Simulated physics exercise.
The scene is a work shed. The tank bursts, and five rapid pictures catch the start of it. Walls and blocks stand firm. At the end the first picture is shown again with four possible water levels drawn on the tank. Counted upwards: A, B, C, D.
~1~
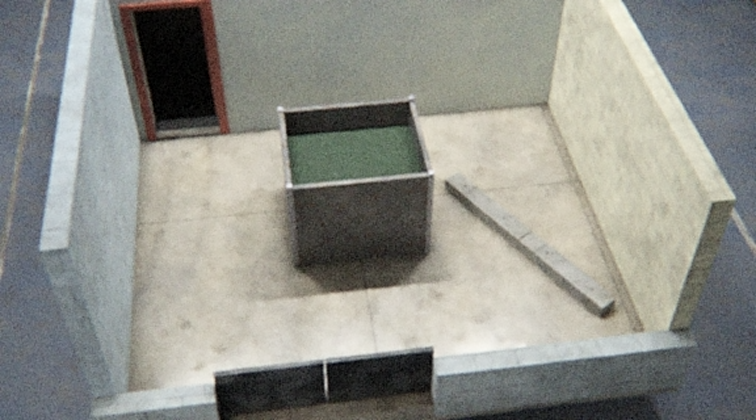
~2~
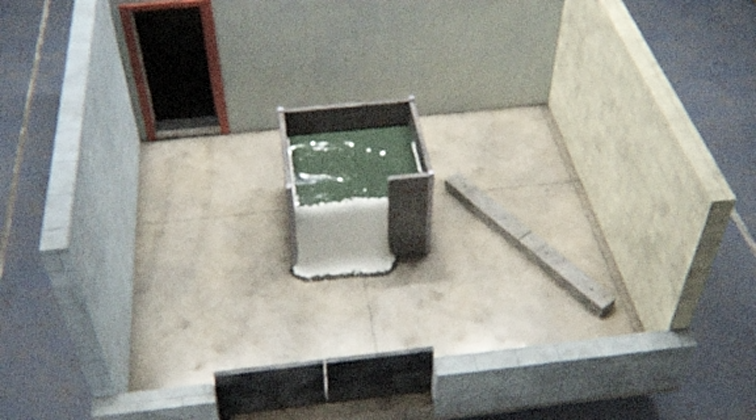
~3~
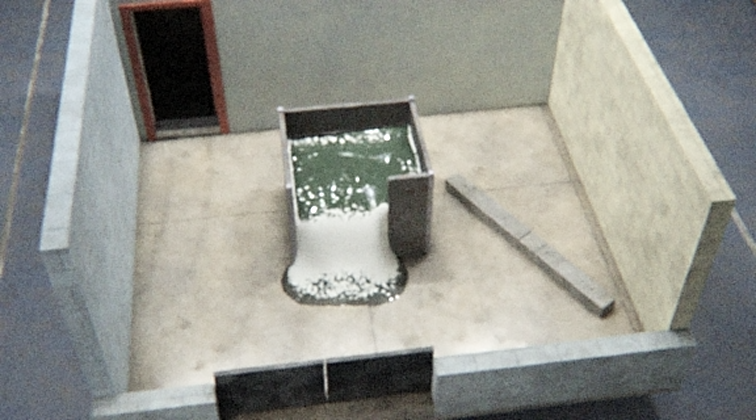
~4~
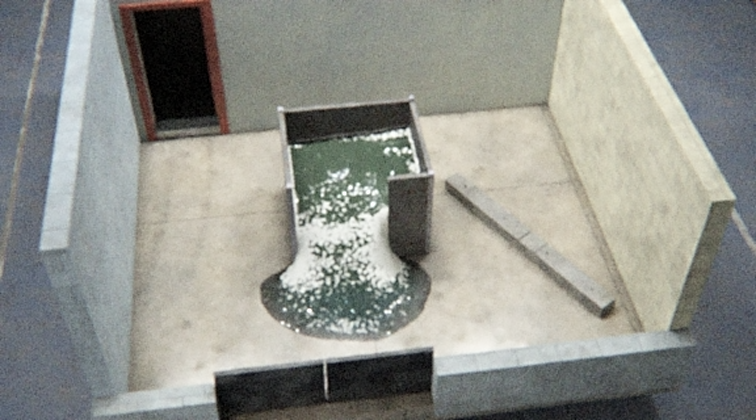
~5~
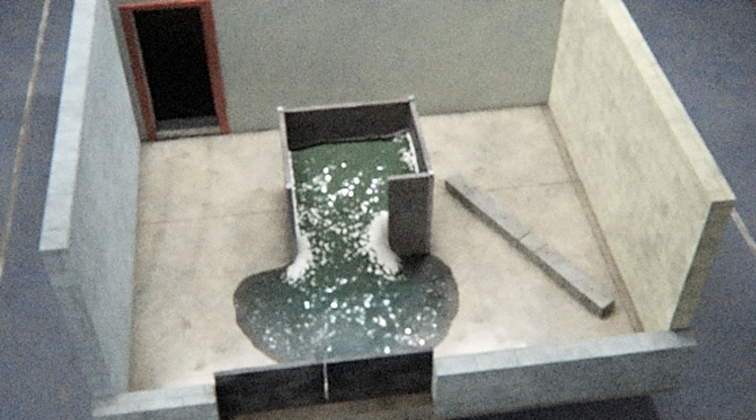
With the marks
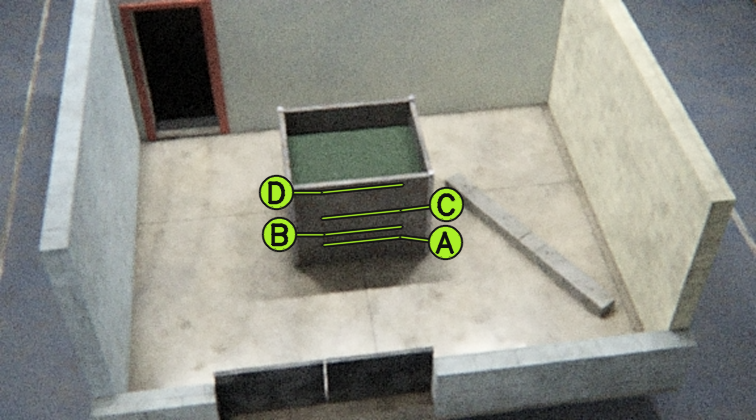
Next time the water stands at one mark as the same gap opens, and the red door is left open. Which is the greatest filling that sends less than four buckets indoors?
The limit is C.
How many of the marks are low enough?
Three of the four.
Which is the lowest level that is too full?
D.
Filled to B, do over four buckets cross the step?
No.
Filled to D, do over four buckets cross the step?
Yes, it does.
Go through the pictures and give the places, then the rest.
Water in the tank at rest, its middle at (354, 163); foot of the red doorway at (189, 136); shut gate at (325, 367).
Water covers 1 % of the ground and shows as far out as (391, 266).
Water covers 4 % of the ground and shows as far out as (392, 292).
Water covers 7 % of the ground and shows as far out as (388, 324).
Water covers 14 % of the ground and shows as far out as (447, 314).
On the marked copy, A at (362, 241); B at (362, 230); C at (362, 214); D at (361, 188); from the bottom up A, B, C, D.
For level A, nothing gets over.
For level B, nothing gets over.
For level C, a bucket or two gets in.
For level D, about 13 bucketfuls get in.
